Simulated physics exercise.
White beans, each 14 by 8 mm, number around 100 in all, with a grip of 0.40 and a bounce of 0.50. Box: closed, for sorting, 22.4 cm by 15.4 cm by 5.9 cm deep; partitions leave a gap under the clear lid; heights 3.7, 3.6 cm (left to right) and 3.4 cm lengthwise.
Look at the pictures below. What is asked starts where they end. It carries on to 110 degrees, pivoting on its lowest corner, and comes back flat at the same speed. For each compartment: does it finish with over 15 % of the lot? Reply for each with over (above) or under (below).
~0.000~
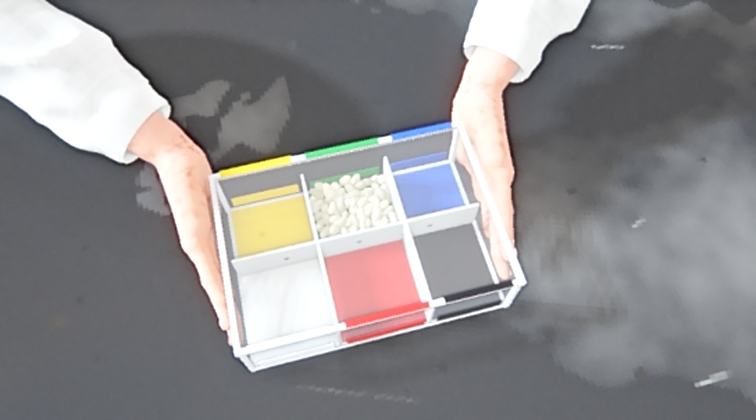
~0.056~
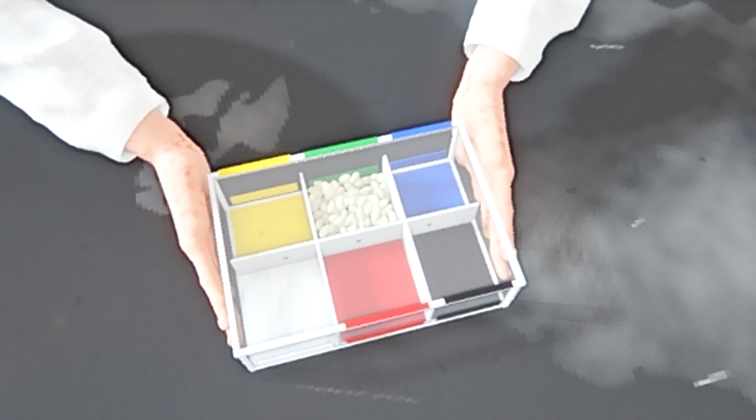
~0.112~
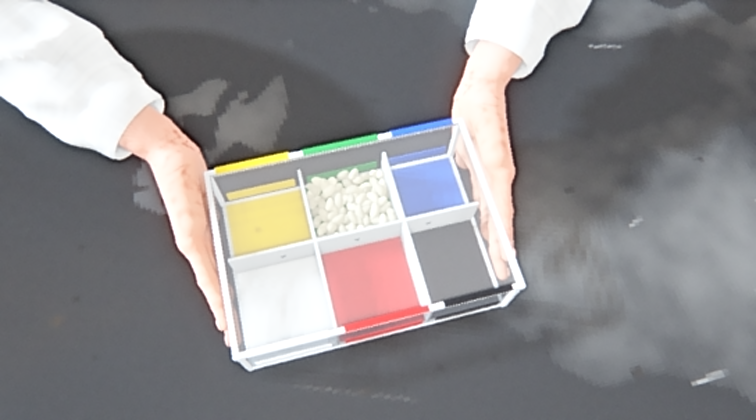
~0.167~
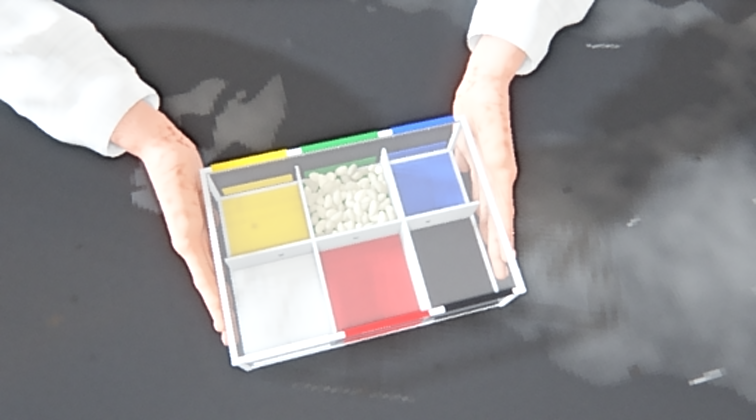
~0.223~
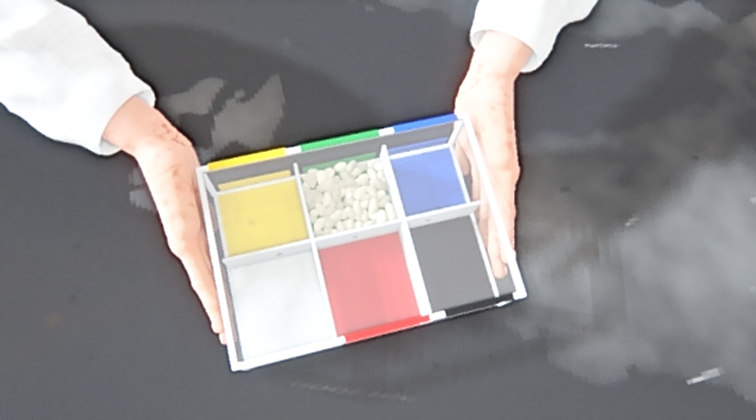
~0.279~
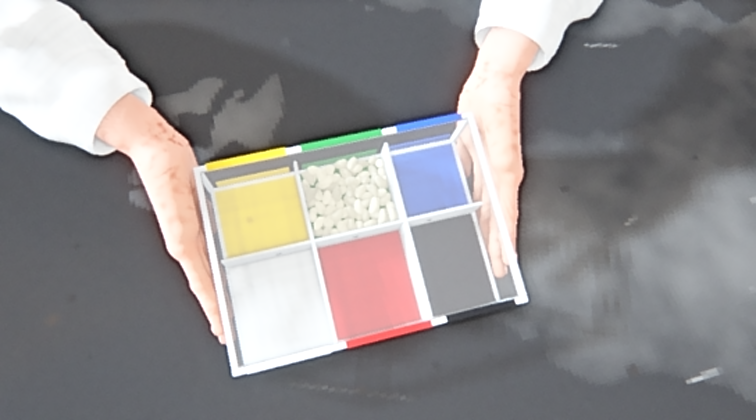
Red - over, blue - under, green - under, yellow - under, white - under, black - over.
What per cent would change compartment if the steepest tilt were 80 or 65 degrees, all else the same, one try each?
Roughly 30 percent for the first try and 5 percent for the second.
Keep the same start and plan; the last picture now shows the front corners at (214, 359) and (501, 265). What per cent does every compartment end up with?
By the end red holds 0%, blue holds 0%, green holds 0%, yellow holds 35%, white holds 60% and black holds 0%.
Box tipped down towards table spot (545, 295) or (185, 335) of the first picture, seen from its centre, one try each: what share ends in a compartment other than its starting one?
Roughly 95 % for the first direction, roughly 95 % for the second.
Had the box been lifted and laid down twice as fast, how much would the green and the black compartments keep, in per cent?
My answer: Green gets 0 %, while black gets 30 %.
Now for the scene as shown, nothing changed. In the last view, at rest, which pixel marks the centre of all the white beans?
(391, 306) or so.
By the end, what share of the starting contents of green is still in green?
That comes out at about 0 percent.
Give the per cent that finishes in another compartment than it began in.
Share changed: Approx. 100 %.
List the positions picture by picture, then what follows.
The first frame shows box tilt 0 degrees, front corners at (241, 350) and (518, 280); green 100 %.
The second frame shows box tilt 1 degrees, front corners at (240, 351) and (518, 281).
The third frame shows box tilt 4 degrees, front corners at (239, 354) and (518, 284), lowest corner right front.
The fourth frame shows box tilt 8 degrees, front corners at (238, 359) and (518, 288), lowest corner right front.
The fifth frame shows box tilt 12 degrees, front corners at (238, 364) and (519, 293), lowest corner right front.
The sixth frame shows box tilt 16 degrees, front corners at (238, 369) and (520, 298), lowest corner right front; green 100 %. Its pace works out near 70 degrees a second.
Then, at 1.65 s, tilt 110 degrees; red 55 %, green 35 %, black 10 %.
After 2.56 s, tilt 50 degrees; red 65 %, white 5 %, black 25 %.
After 3.47 s, tilt 0 degrees; red 65 %, white 5 %, black 25 %.
At rest (4.0 s), red 65 %, blue 0 %, green 0 %, yellow 0 %, white 5 %, black 25 %.
